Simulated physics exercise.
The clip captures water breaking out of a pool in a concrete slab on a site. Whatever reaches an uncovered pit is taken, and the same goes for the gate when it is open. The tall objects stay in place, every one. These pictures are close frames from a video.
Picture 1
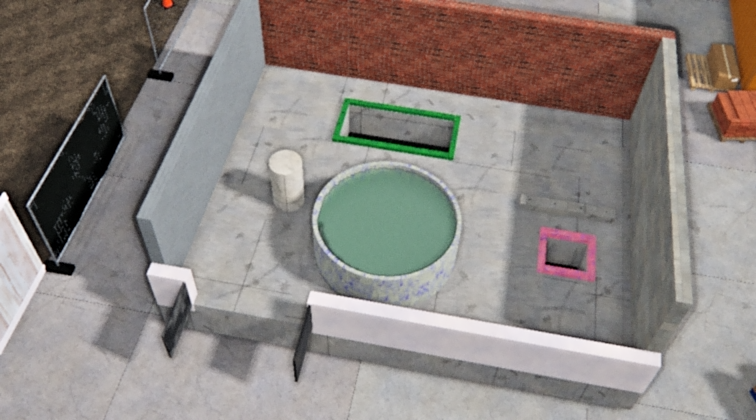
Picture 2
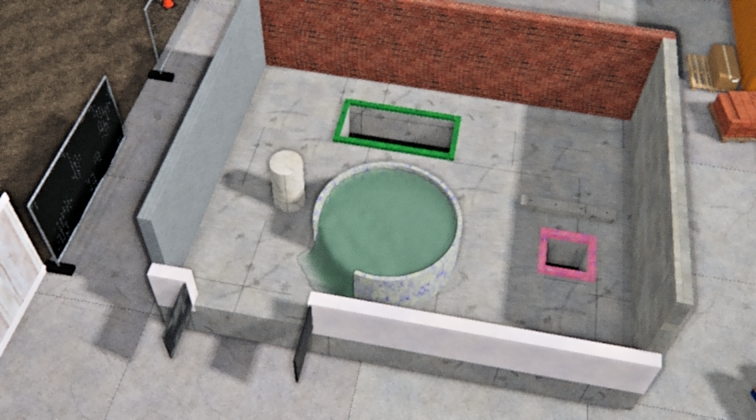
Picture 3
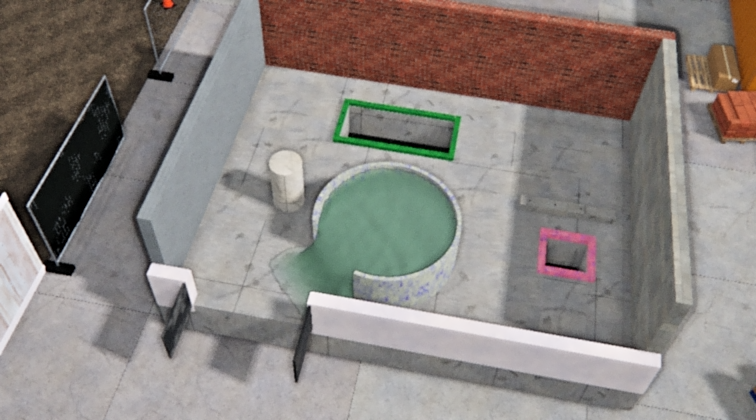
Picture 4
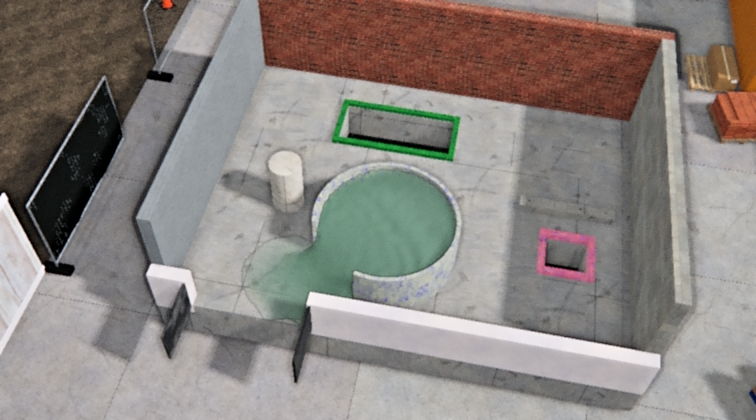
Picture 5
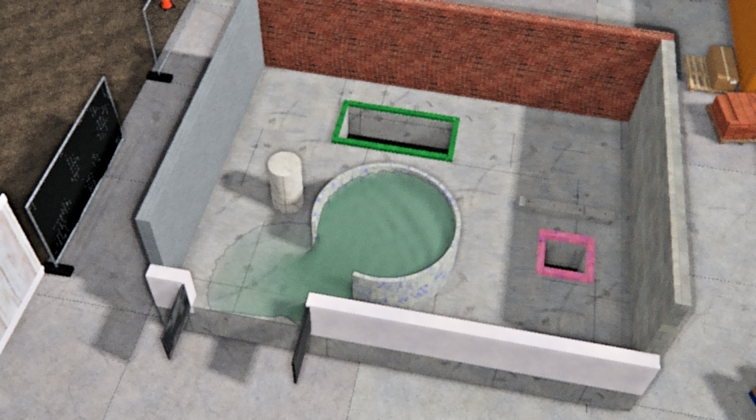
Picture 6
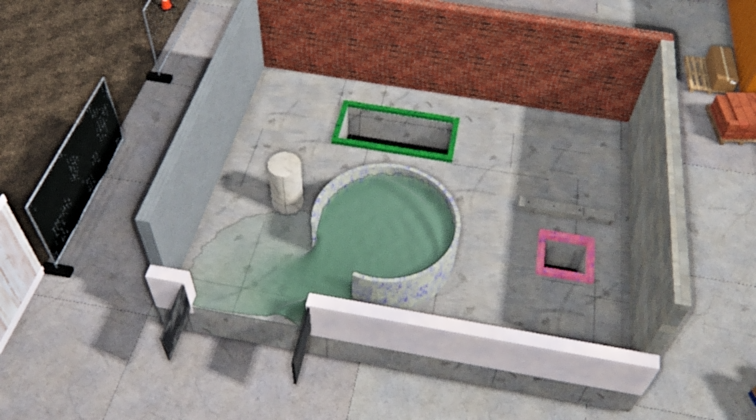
Green water pouring from a gap in a round pool's wall and spreading left across a walled concrete slab.
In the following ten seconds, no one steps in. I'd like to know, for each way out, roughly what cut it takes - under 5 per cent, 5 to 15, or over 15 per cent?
Outcome: The gate carries off upward of fifteen per cent. The green pit carries off beneath five per cent. The pink pit carries off beneath five per cent.
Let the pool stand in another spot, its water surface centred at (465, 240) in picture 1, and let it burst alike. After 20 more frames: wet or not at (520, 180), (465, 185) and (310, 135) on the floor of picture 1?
Checking the three spots, I get high and dry, high and dry, swamped.
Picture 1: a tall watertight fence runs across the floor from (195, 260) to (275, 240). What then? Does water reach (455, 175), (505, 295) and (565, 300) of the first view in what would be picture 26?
Going one after another, I'd say kept clear of the flood, then reached by the flood, then reached by the flood.
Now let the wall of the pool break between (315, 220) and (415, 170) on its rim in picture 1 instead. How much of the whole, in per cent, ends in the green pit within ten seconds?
Share recorded - green: 30 %.
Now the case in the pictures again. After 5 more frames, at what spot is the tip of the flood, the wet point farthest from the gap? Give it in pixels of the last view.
The front should reach about (547, 358).
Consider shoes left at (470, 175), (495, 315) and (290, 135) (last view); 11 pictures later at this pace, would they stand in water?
Left dry; drenched; left dry.
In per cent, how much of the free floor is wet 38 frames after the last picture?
My best guess is some 60 %.
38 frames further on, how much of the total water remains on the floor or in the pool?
My figure is close to 52 percent.
A moment on, water covers 20 % of the floor; the gate 13 %, the green pit 0 %, the pink pit 0 %.
Next, water covers 25 % of the floor; the gate 23 %, the green pit 0 %, the pink pit 0 %.
Then, water covers 45 % of the floor; the gate 35 %, the green pit 0 %, the pink pit 0 %.
Later, water covers 60 % of the floor; the gate 47 %, the green pit 0 %, the pink pit 0 %.
In the end, water covers 90 % of the floor; the gate 56 %, the green pit 0 %, the pink pit 0 %.
